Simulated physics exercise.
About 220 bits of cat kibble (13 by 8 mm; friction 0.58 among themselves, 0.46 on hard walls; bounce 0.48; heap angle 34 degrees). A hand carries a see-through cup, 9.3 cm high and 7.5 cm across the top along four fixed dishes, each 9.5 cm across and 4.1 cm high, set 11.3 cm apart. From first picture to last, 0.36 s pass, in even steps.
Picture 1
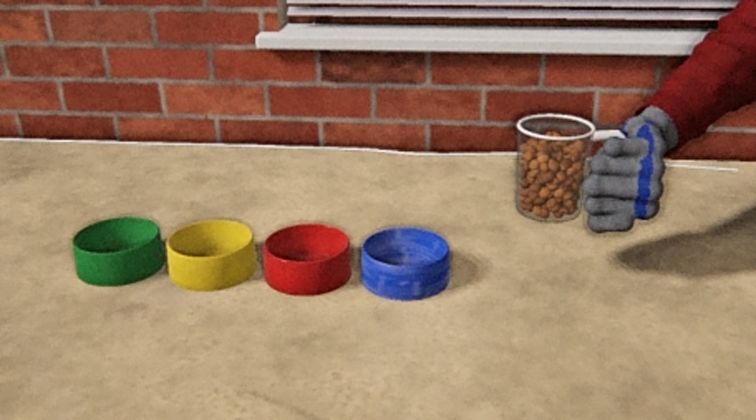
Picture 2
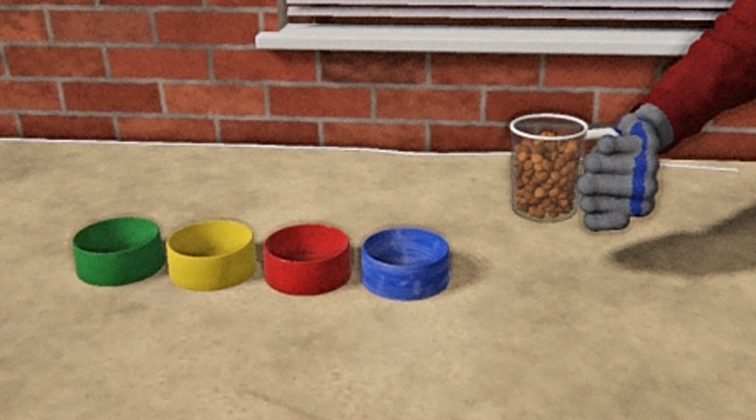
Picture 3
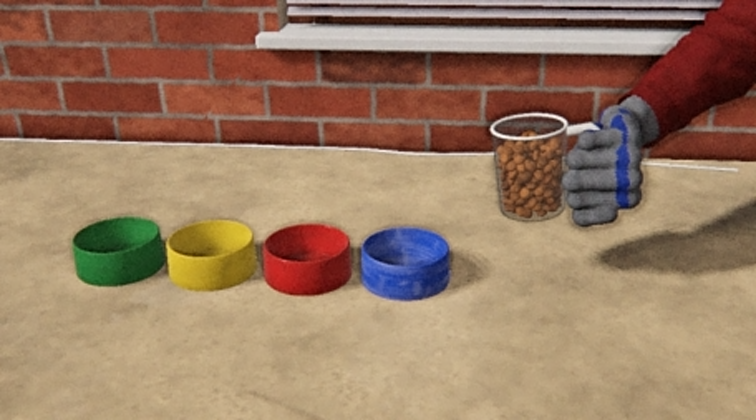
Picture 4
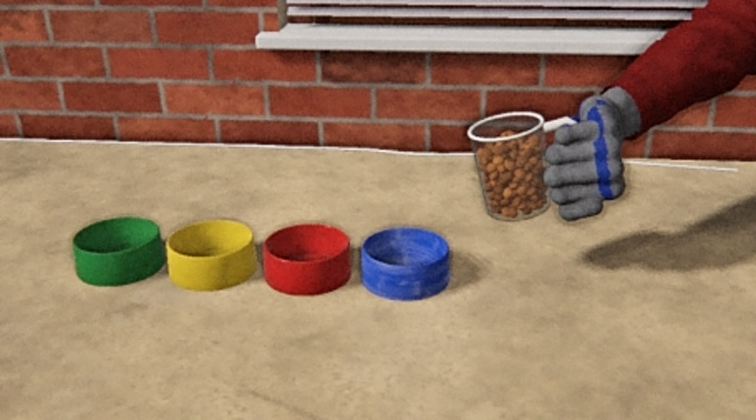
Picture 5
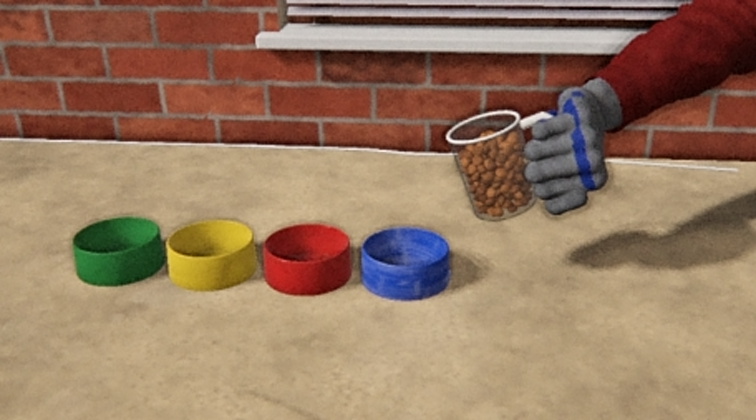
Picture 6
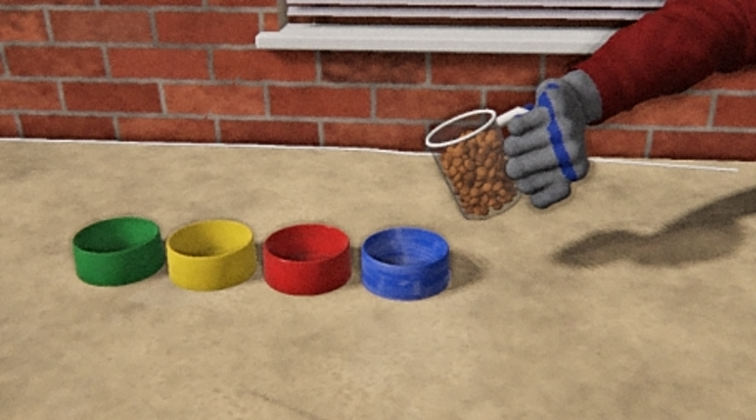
The footage shows a gloved hand holding a clear cup of brown kibble to the right of four dishes, green, yellow, red and blue. The hand moves the cup a short way left, gradually tilting it toward the blue dish.
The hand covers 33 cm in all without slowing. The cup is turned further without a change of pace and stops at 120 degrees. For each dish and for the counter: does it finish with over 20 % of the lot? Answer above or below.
Red dish: Below; blue dish: Below; green dish: Below; yellow dish: Above; on the counter: Below.
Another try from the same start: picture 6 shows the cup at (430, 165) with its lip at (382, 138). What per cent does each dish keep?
Red 0, blue 0, green 0, yellow 100.
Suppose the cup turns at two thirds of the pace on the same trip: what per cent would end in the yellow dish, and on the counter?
In that case yellow 100, counter 0.
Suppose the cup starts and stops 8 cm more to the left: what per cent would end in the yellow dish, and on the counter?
In that case yellow 0, counter 10.
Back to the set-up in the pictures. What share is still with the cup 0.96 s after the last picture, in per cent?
Roughly 95 per cent.
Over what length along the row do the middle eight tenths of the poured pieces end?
Roughly 6 cm.
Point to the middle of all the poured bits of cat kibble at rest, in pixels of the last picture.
Around (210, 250).
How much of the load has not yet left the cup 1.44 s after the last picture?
Some 20 per cent of the load.
Then, 0.58 s after the last picture, tilt 69 degrees; cup holds 100 %.
Then, 0.96 s after the last picture, tilt 99 degrees; cup holds 95 %, yellow 5 %.
Then, 1.44 s after the last picture, tilt 120 degrees; cup holds 20 %, yellow 80 %.
In the end, red 0 %, blue 0 %, green 0 %, yellow 95 %, counter 0 %.
